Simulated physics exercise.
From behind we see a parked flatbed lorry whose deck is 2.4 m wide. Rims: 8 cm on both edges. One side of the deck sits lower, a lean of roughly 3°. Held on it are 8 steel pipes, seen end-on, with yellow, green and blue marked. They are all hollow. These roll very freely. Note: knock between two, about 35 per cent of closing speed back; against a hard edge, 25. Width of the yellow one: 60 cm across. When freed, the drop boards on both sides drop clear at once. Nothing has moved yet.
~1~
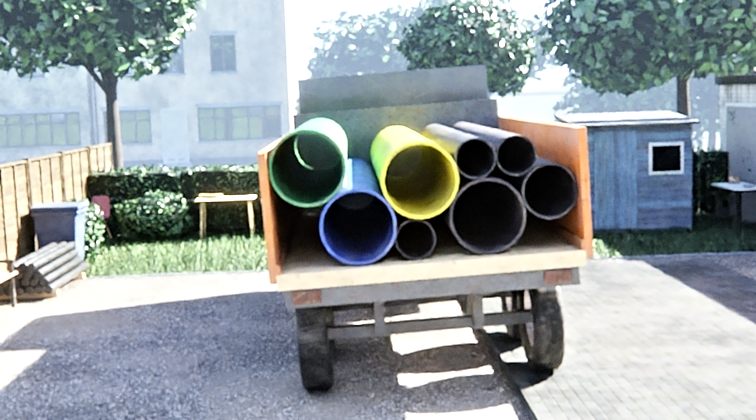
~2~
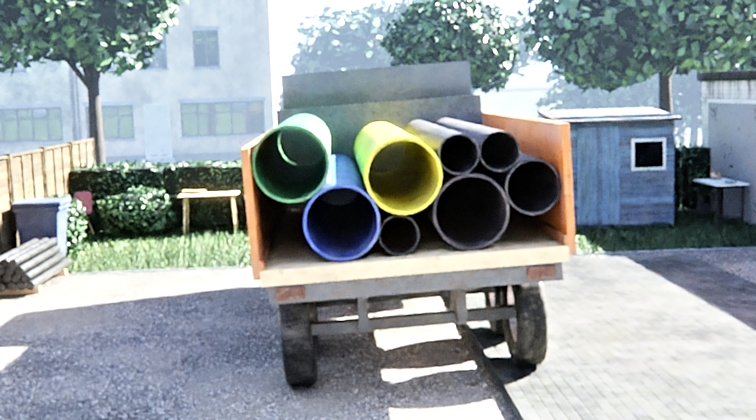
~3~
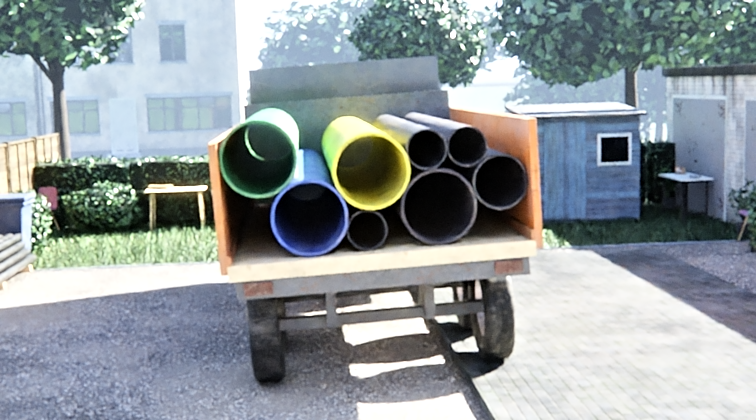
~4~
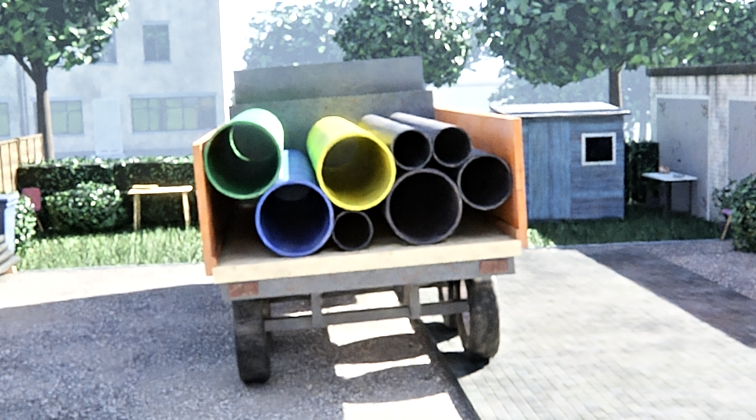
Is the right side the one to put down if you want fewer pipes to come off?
Yes, the right side.
If it is the left, after 1.6 s, yellow is up on others, 75 cm from the left edge, rolling left; green is on the ground to the left; blue is on the deck, 20 cm from the left edge, rolling left; 1 of 8 is off.
If it is the left, in the end, yellow is on the deck, 60 cm from the left edge; green is down on the left; blue is on the ground to the left; 2 of 8 are off.
If it is the right, after 0.7 s, yellow is up on others, 115 cm from the left edge; green is up on others, 30 cm from the left edge; blue is on the deck, 65 cm from the left edge; 0 of 8 are off.
If it is the right, in the end, yellow is up on others, 115 cm from the left edge; green is up on others, 30 cm from the left edge; blue is on the deck, 65 cm from the left edge; 0 of 8 are off.
